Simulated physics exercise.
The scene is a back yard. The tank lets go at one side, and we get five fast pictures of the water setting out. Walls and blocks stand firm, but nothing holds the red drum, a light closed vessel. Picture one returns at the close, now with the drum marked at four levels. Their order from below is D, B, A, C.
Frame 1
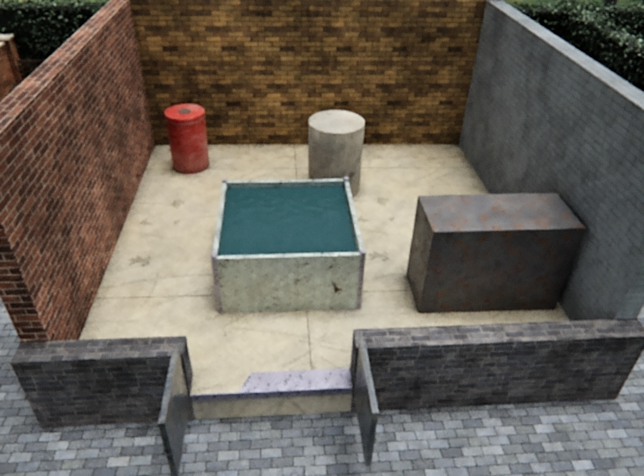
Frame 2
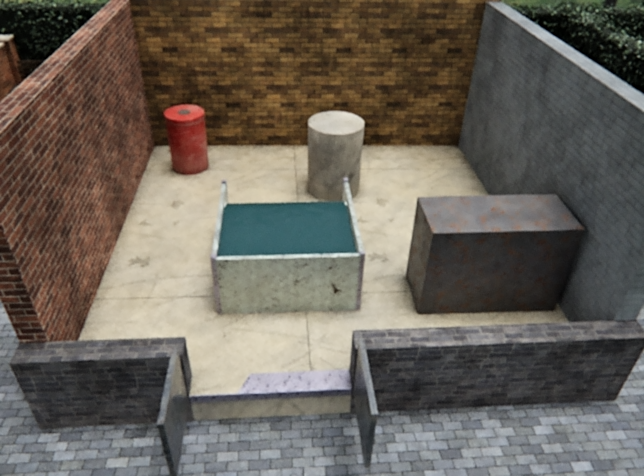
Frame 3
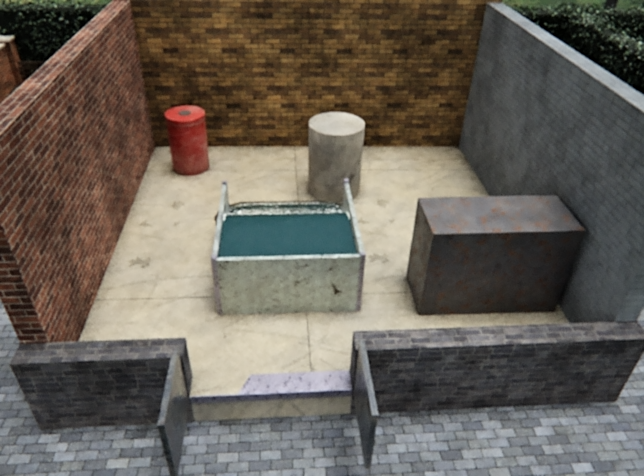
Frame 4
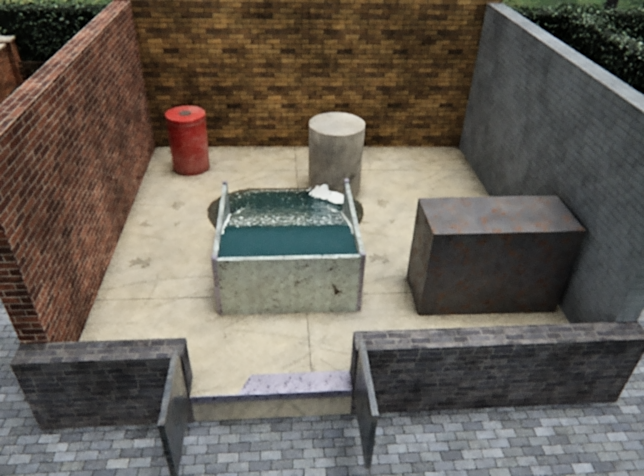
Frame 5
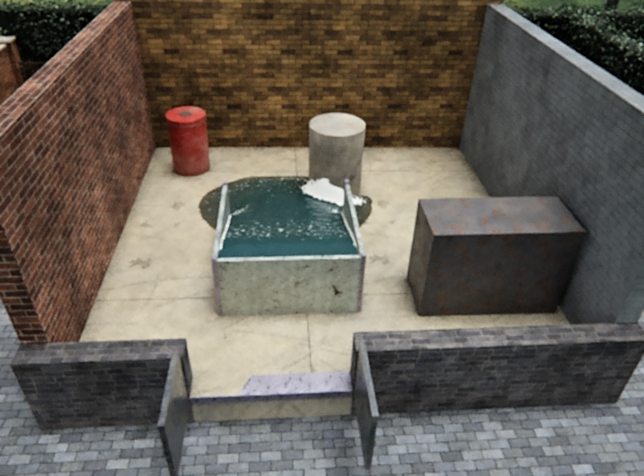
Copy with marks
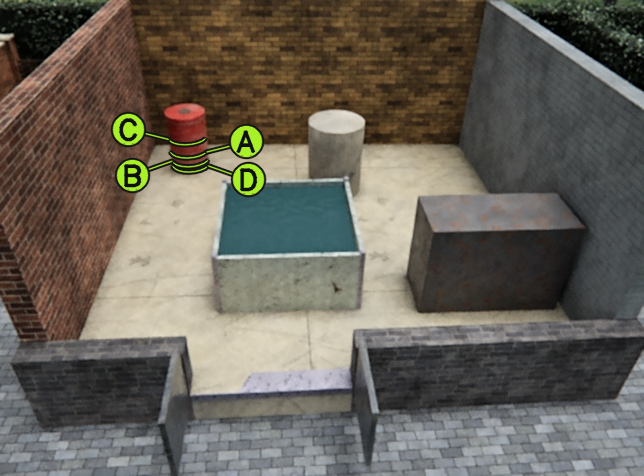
In a walled back yard, a square tank of dark green water stands between a red drum and a brown block; its rear side disappears, and water pours out behind it, spreading across the paving around the grey cylinder's base.
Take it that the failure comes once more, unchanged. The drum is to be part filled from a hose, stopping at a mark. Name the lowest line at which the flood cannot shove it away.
Use line A.
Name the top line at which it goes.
That would be B.
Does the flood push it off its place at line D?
Yes, that goes wrong.
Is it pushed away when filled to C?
No, not at all.
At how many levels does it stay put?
Two of them.
On the marked copy, A at (187, 158); B at (188, 166); C at (185, 144); D at (189, 172); from the bottom up D, B, A, C.
If A is chosen, it does not move.
If B is chosen, it is pushed about twice its own width away.
If C is chosen, it does not move.
If D is chosen, it is pushed about 6 times its own width away.
